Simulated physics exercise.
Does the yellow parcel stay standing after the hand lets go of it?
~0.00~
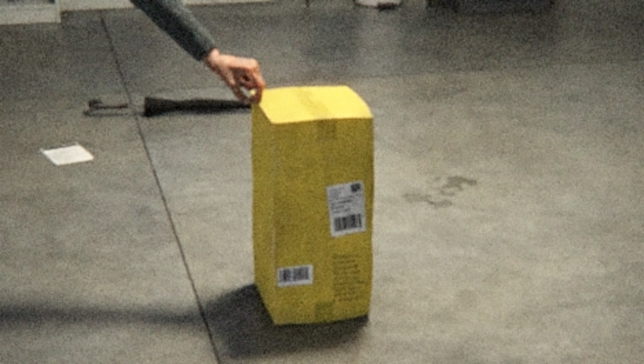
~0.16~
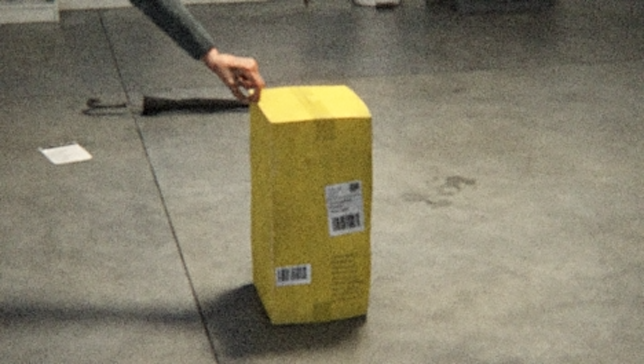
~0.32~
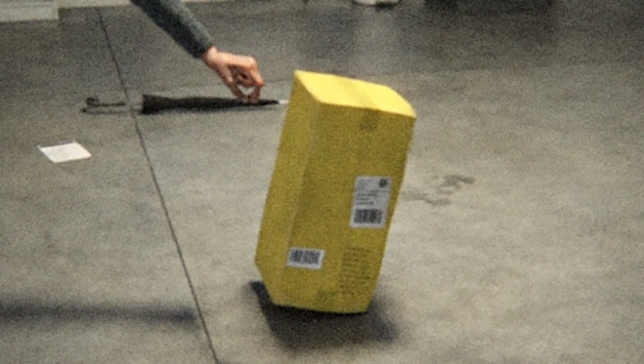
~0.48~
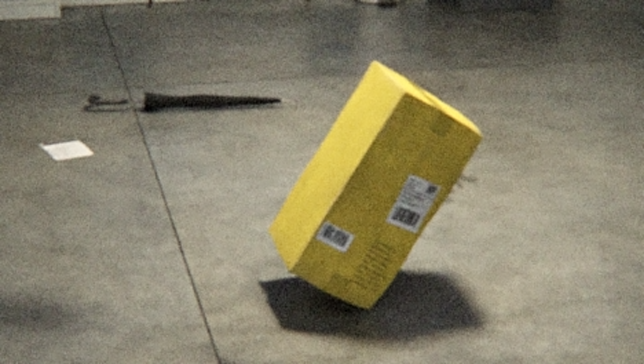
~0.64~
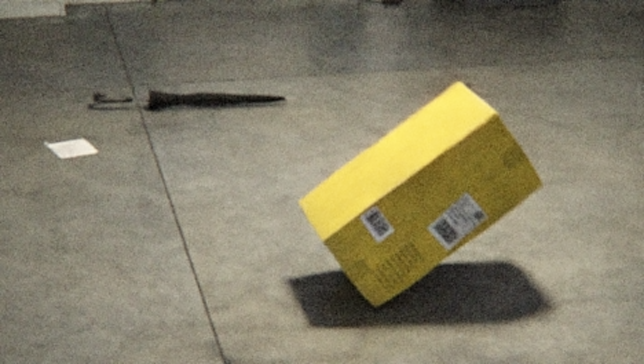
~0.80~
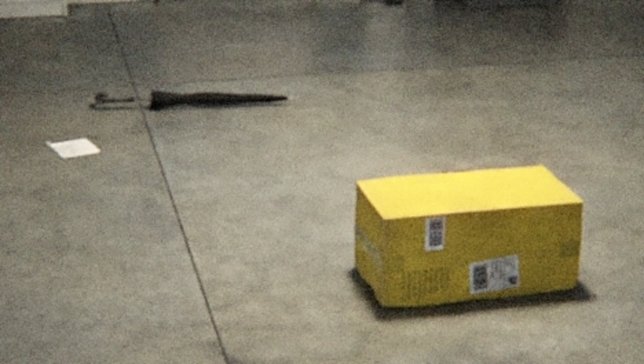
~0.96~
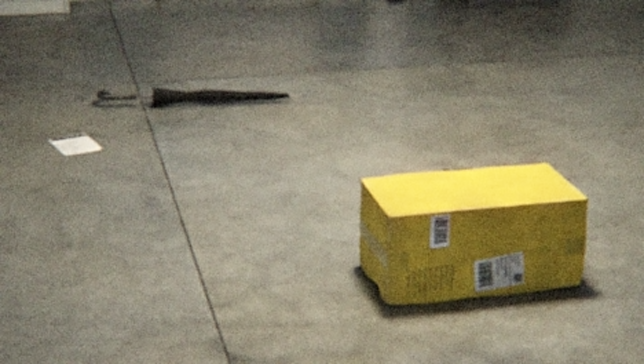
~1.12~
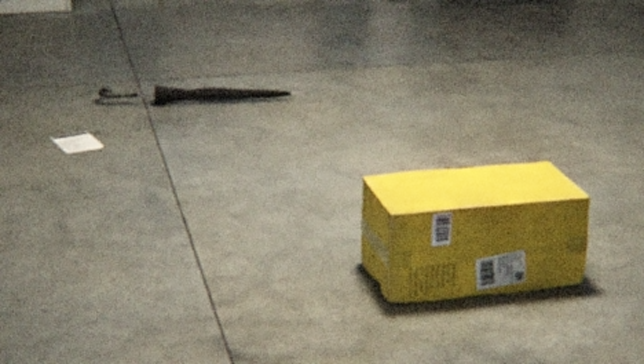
No, the yellow parcel topples over to the right and ends up lying still on its side.
